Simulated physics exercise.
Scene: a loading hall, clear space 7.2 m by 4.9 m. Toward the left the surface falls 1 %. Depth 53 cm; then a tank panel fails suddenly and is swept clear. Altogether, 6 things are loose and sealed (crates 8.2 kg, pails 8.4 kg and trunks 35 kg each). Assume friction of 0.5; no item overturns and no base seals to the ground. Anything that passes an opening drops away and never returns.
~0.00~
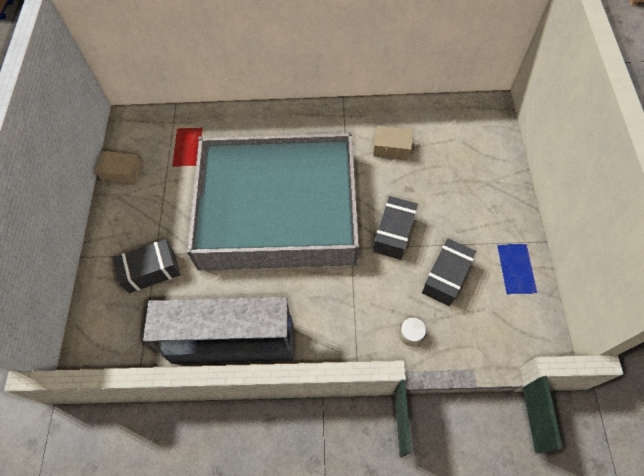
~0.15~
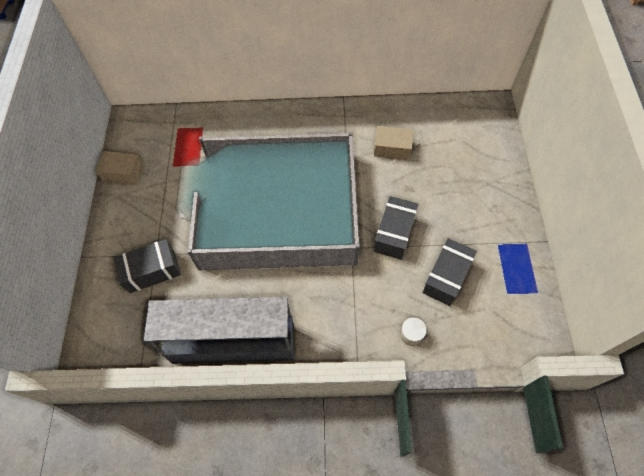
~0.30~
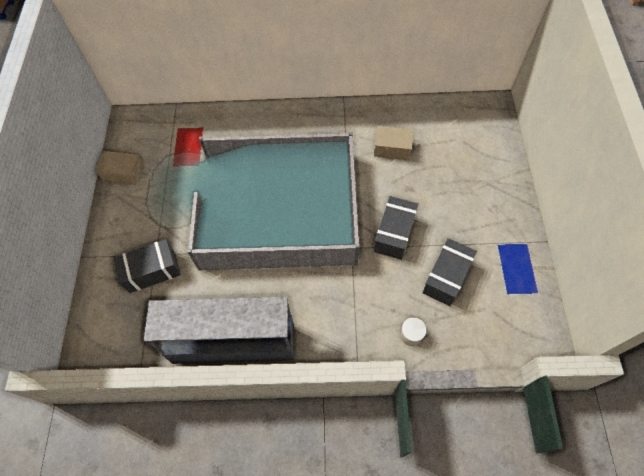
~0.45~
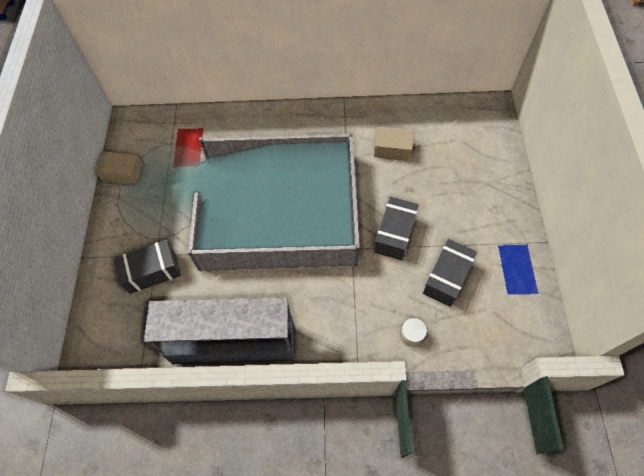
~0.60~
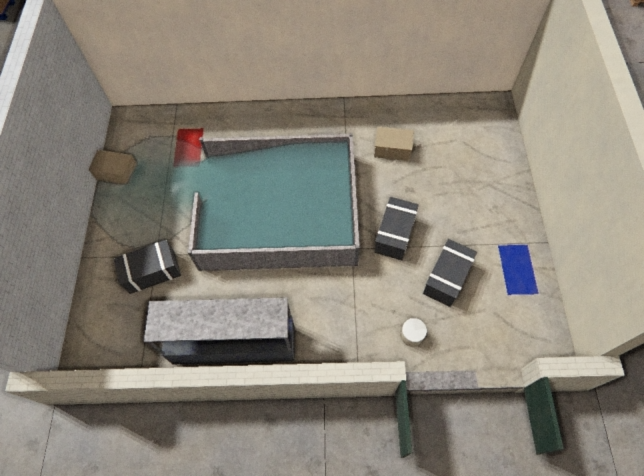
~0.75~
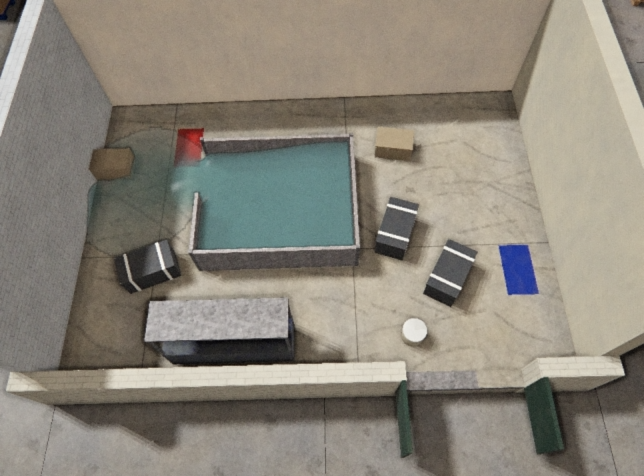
Water poured out through a gap that opened in the left side of a walled pool, spread across the floor to the left wall, and nudged a tan crate there slightly.
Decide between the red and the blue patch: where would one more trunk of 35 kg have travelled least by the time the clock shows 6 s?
On the blue patch.
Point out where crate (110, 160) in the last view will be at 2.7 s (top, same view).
Close to pixel (118, 109).
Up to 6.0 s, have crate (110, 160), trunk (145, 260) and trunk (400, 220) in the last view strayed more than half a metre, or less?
In that order: Exceeds it, then does not reach it, then does not reach it.
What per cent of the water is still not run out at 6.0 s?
Around 100 % of the water.
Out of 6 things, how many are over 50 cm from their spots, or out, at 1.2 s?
By then 0.
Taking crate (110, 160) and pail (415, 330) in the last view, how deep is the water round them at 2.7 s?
Close to 28 and 0 centimetres.
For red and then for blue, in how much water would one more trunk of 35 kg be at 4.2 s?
Roughly 7 cm and 0 cm.
After 1.2 s on red it would be 34 cm off in 5 cm of water; on blue it would be 0 cm off in 0 cm of water.
After 2.7 s on red it would be 27 cm off in 9 cm of water; on blue it would be 0 cm off in 0 cm of water.
After 4.2 s on red it would be 82 cm off in 7 cm of water; on blue it would be 0 cm off in 0 cm of water.
After 6.0 s on red it would be 206 cm off in 7 cm of water; on blue it would be 0 cm off in 0 cm of water.
